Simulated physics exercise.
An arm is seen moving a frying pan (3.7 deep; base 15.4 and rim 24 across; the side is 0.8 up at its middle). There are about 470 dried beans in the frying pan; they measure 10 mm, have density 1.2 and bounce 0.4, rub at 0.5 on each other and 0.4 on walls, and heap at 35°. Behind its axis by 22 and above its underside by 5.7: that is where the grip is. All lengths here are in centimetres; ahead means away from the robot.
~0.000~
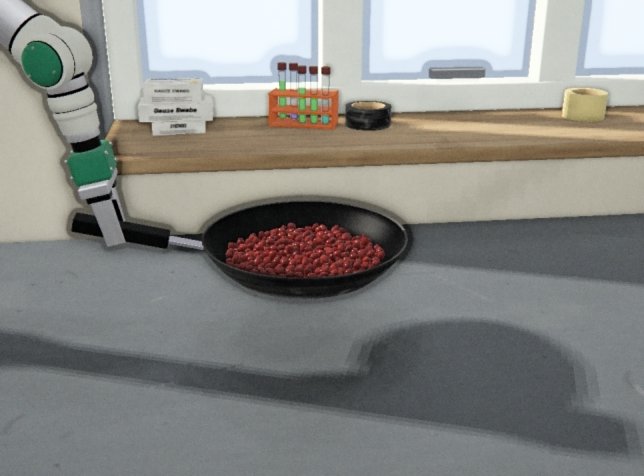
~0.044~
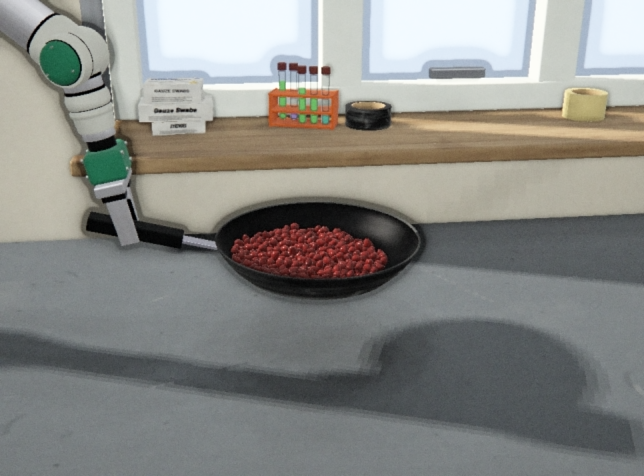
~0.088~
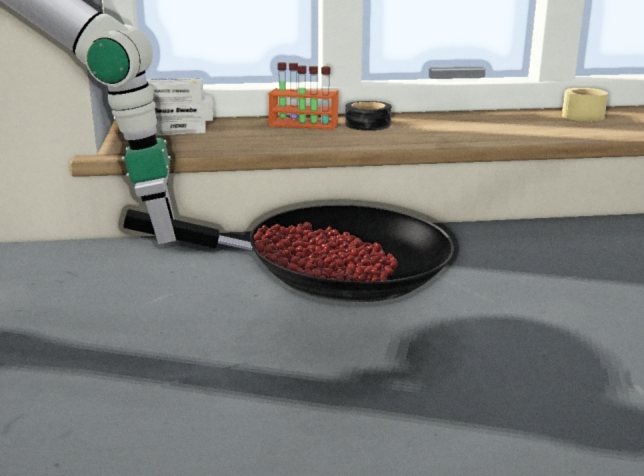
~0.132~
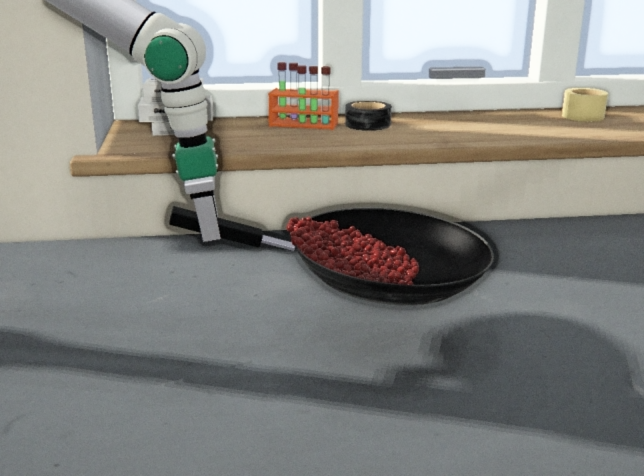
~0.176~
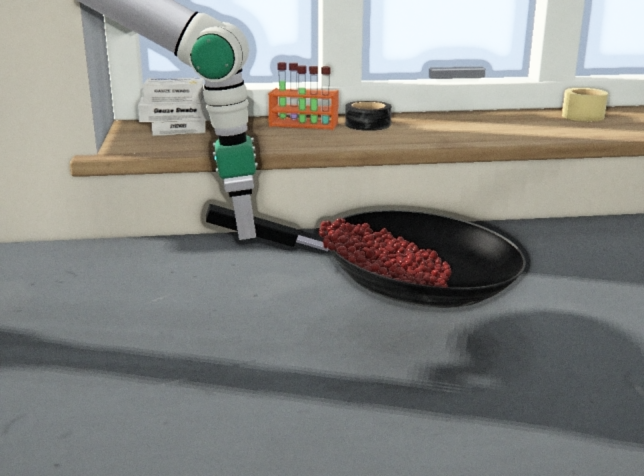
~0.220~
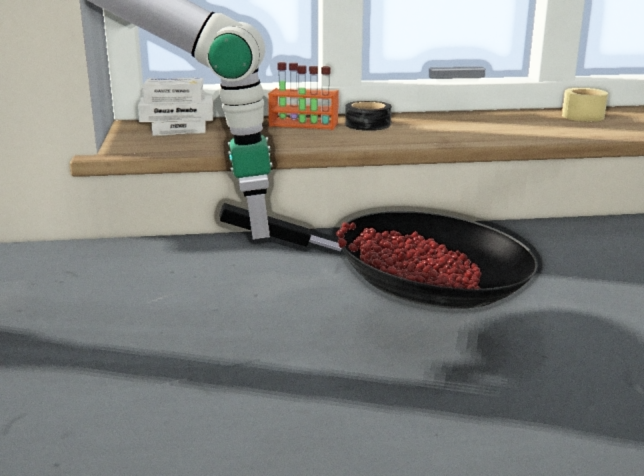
On a grey countertop below a bright window with a wooden sill, a fixed camera looks from the side. A white robot arm with green joints grips the handle of a black frying pan of small red beans, with white boxes, an orange rack of tubes and tape behind. The arm slides the pan rightward, tilting it slightly forward, while the beans bunch toward the handle, then spread back somewhat.
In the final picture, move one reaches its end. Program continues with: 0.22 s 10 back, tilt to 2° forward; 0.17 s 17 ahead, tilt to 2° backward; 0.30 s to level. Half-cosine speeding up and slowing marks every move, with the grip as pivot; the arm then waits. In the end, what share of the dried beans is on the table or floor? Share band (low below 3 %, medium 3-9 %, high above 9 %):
It is high, above 9 %.
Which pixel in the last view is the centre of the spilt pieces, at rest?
Around pixel (467, 332).
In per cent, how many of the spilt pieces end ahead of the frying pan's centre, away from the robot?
About 30 %.
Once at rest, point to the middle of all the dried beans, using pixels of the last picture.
(504, 249).
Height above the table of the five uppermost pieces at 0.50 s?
I'd say close to 15 cm on average.
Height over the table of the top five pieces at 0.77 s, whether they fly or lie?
Close to 17 cm above the tabletop.
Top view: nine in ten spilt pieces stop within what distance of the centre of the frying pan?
I'd estimate close to 20 centimetres.
After 0.50 s, tilted 1° forward, highest piece 16 above the table; 404 in the frying pan, 62 in flight or on a rim.
After 0.77 s, level, highest piece 18 above the table; 404 in the frying pan, 62 on the table or floor.
After 1.11 s, level, highest piece 14 above the table; 403 in the frying pan, 63 on the table or floor.
After 2.16 s, level, highest piece 14 above the table; 403 in the frying pan, 63 on the table or floor.
At rest, 403 in the frying pan, 63 on the table or floor. That is 14 % on the table or floor.
